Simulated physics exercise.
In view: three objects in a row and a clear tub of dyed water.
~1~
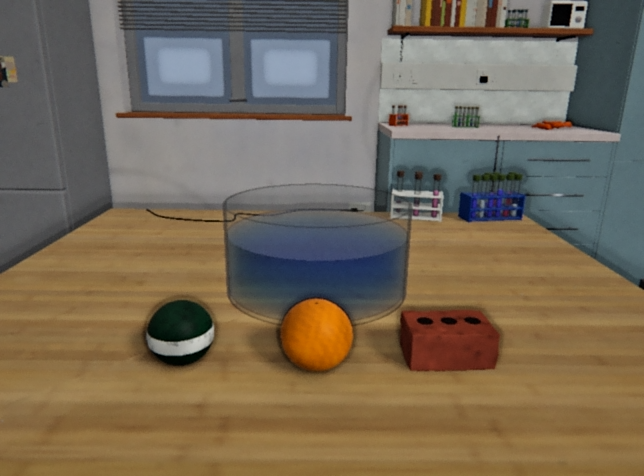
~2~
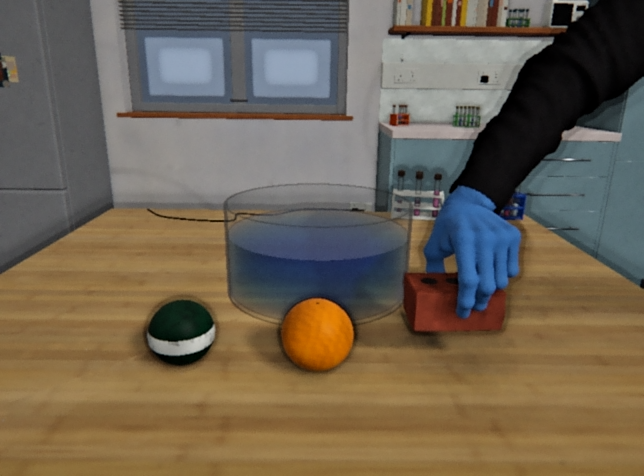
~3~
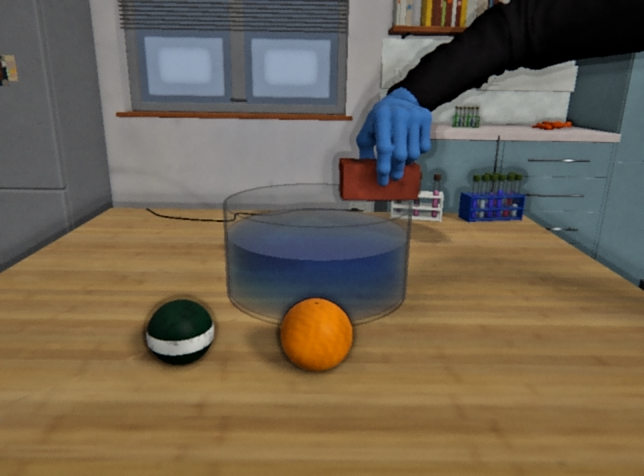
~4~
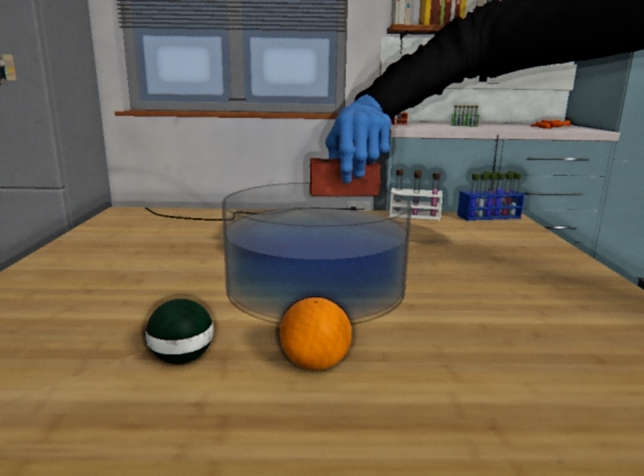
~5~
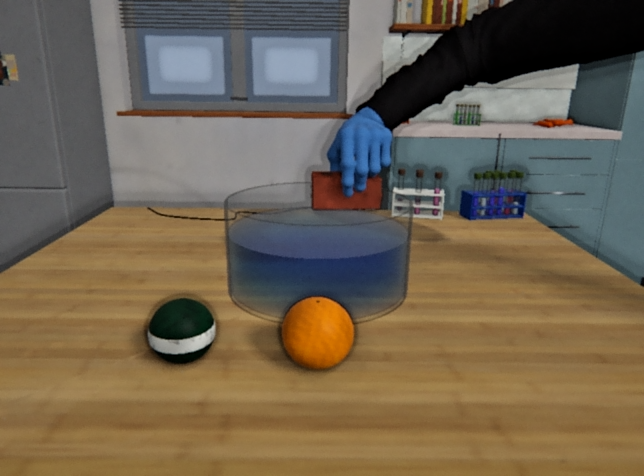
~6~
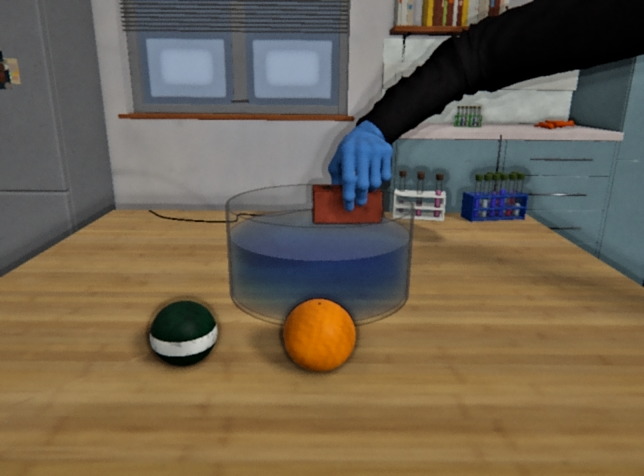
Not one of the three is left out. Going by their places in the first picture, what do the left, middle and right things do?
Left stays at the surface; middle stays at the surface; right goes to the bottom.
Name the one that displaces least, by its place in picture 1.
It is the left thing.
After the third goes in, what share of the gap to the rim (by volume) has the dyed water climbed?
About 24 per cent.
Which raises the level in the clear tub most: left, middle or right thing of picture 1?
The right thing.
Next, the piece of brick sinks.
After that, the orange rides on the surface.
Finally, the tennis ball rides on the surface; afloat, tennis ball and orange.
